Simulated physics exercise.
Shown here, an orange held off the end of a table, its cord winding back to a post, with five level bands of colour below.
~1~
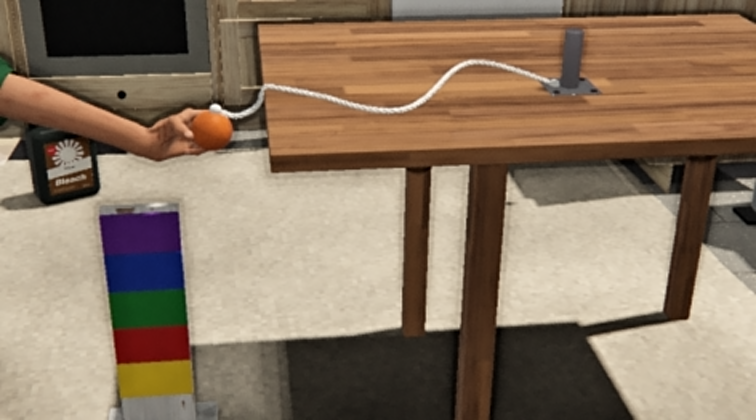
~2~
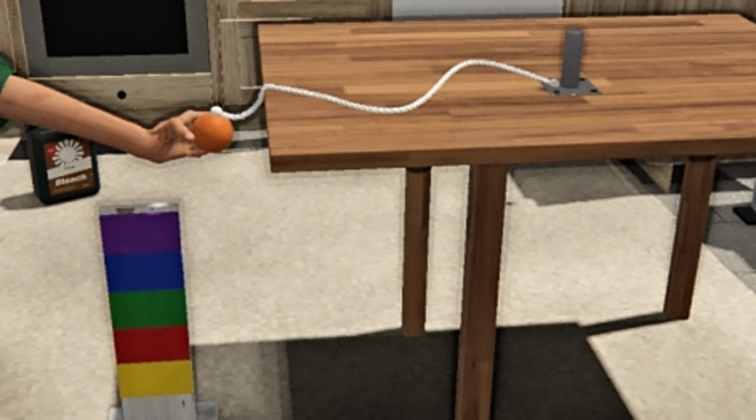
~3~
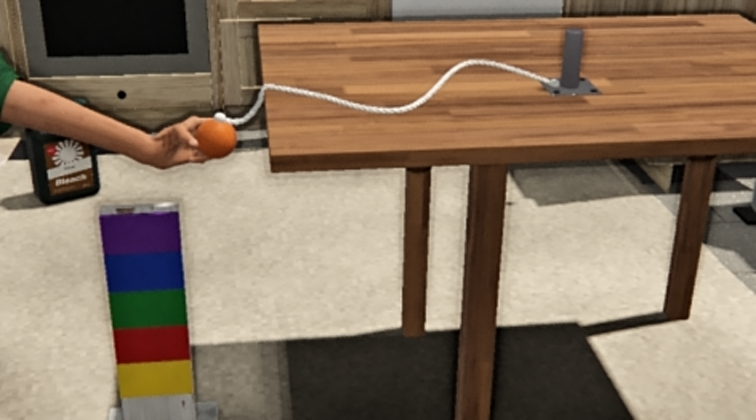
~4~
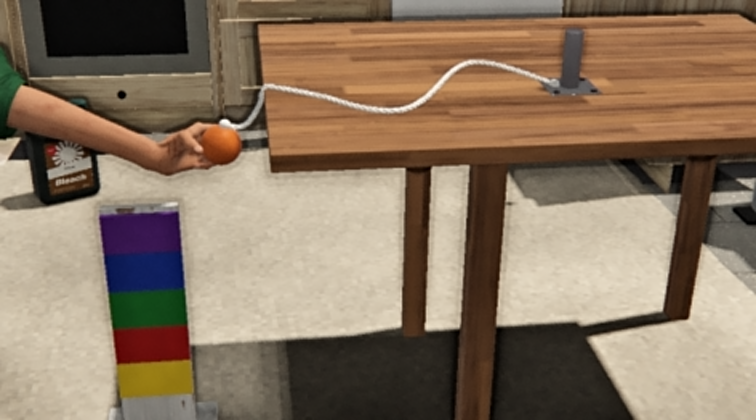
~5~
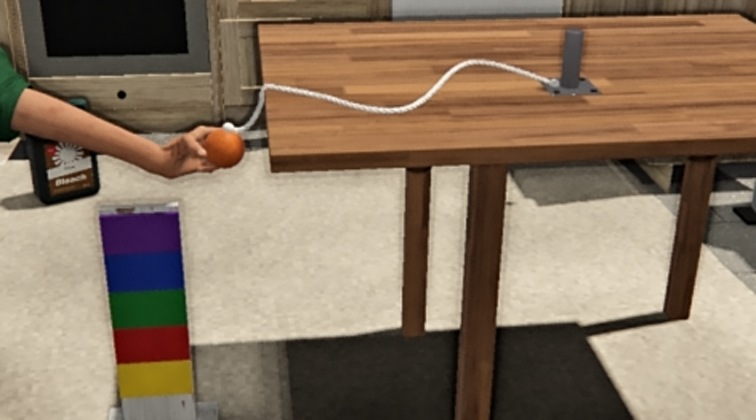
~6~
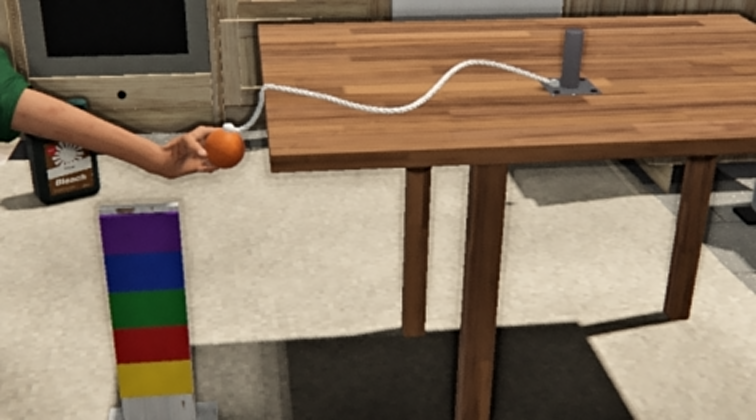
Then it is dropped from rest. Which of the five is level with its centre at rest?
Its centre hangs level with the green band.
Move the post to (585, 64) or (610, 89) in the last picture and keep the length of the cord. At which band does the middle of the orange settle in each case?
In that order: Blue; blue.
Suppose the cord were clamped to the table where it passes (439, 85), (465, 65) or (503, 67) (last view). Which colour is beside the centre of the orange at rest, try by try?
In that order: Purple; blue; blue.
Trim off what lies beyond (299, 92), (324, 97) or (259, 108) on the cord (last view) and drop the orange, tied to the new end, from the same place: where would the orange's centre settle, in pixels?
About (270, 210), (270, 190) and (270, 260).
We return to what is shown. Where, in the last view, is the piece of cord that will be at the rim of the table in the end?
At (395, 111), roughly.
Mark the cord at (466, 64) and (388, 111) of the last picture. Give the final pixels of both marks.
The first at (436, 85), the second at (263, 96).
Soon after, orange near (253, 280); level with blue.
Then, orange near (281, 295); level with green.
At rest, orange near (270, 297); level with green. Its middle rests at the green band.
